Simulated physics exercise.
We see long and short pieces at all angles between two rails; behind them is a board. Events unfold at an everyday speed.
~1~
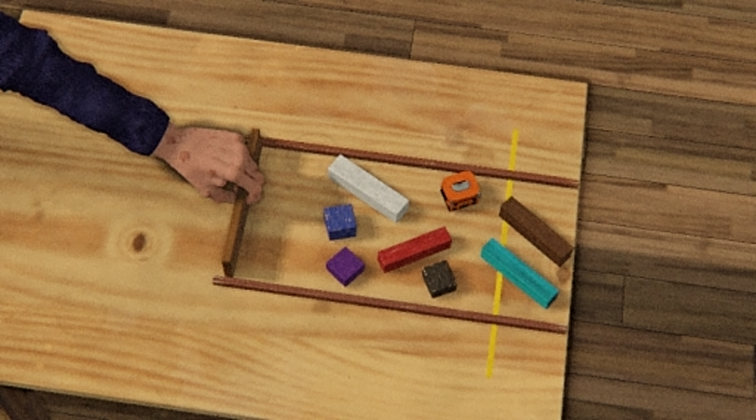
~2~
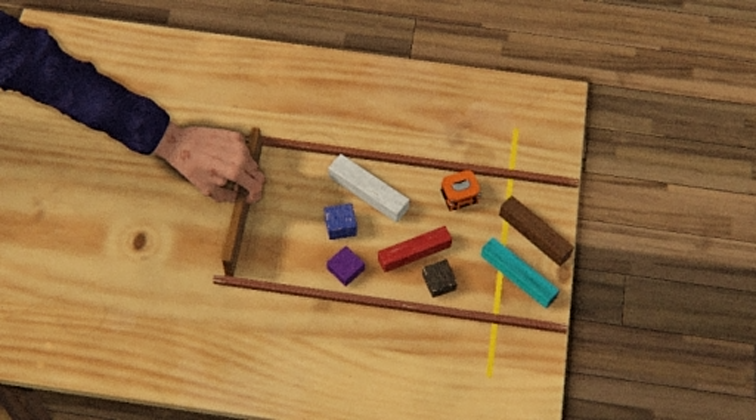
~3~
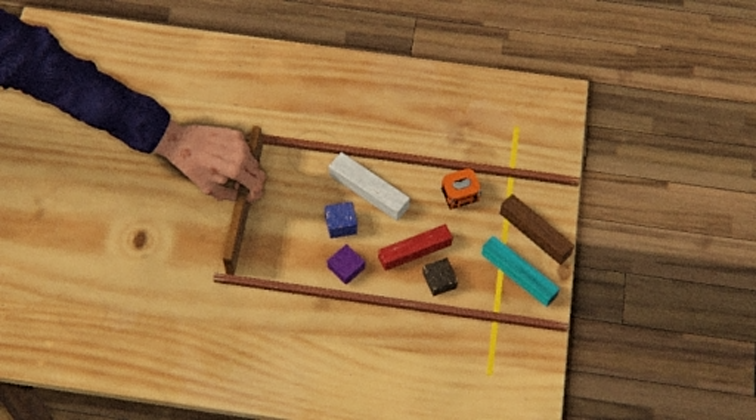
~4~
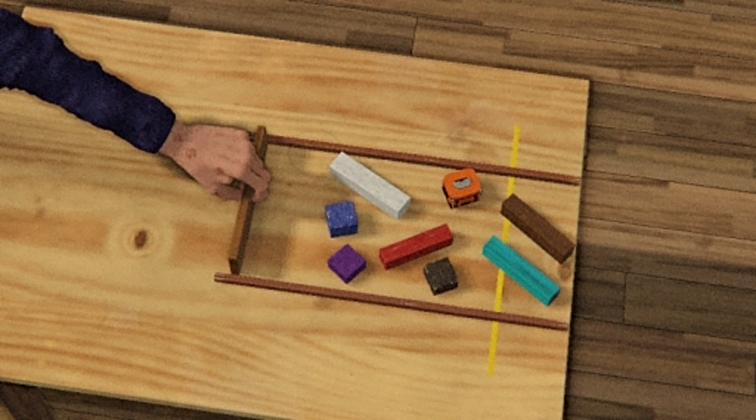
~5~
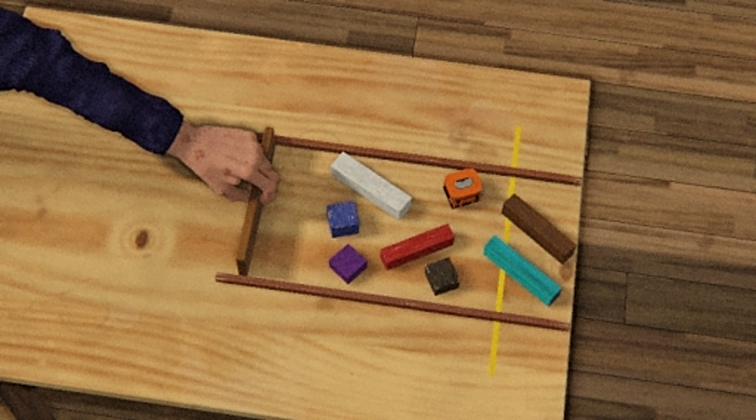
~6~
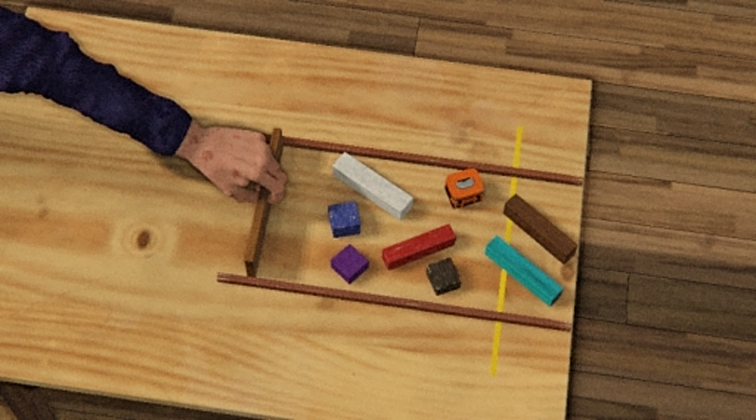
A hand slides a wooden board slightly right between two rails toward scattered colored blocks.
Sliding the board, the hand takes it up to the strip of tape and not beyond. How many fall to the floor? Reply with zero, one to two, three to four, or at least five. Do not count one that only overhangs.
It comes to one to two.
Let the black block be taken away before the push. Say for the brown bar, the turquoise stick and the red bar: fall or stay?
Outcome for the brown bar: It drops; for the turquoise stick: It drops; for the red bar: It stays.
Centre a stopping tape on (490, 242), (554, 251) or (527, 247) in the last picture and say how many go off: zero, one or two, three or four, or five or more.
Run 1 - zero; run 2 - five or over; run 3 - 1 or 2.
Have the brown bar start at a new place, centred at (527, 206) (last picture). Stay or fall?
It topples off.
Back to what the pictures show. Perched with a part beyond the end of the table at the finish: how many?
1 of them.
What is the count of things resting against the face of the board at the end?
The count is 3.
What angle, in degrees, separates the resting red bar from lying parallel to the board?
It comes to around 50 degrees.
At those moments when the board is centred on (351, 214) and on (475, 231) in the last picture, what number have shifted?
That makes 3 at the first spot and 8 at the second.
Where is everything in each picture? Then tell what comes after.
In the first frame, brown bar (536, 231); turquoise stick (519, 274); orange case (460, 191); board (242, 202); tape (503, 247).
In the second frame, turquoise stick (520, 273); purple block (346, 266).
In the third frame, orange case (461, 189); blue block (341, 220).
In the fourth frame, brown bar (537, 229); red bar (416, 247).
In the fifth frame, turquoise stick (522, 271); board (256, 201).
In the sixth frame, brown bar (540, 229); turquoise stick (523, 271); orange case (464, 188); board (265, 202); tape (507, 244).
Early on, none off yet; brown bar at rest near (540, 229); turquoise stick at rest near (523, 271); orange case at rest near (464, 188).
A while later, none off yet; brown bar at rest near (540, 229); turquoise stick travelled a little near (535, 277); orange case travelled a little near (481, 186).
Finally, the number that fall off is one or two; lost, turquoise stick and brown bar.
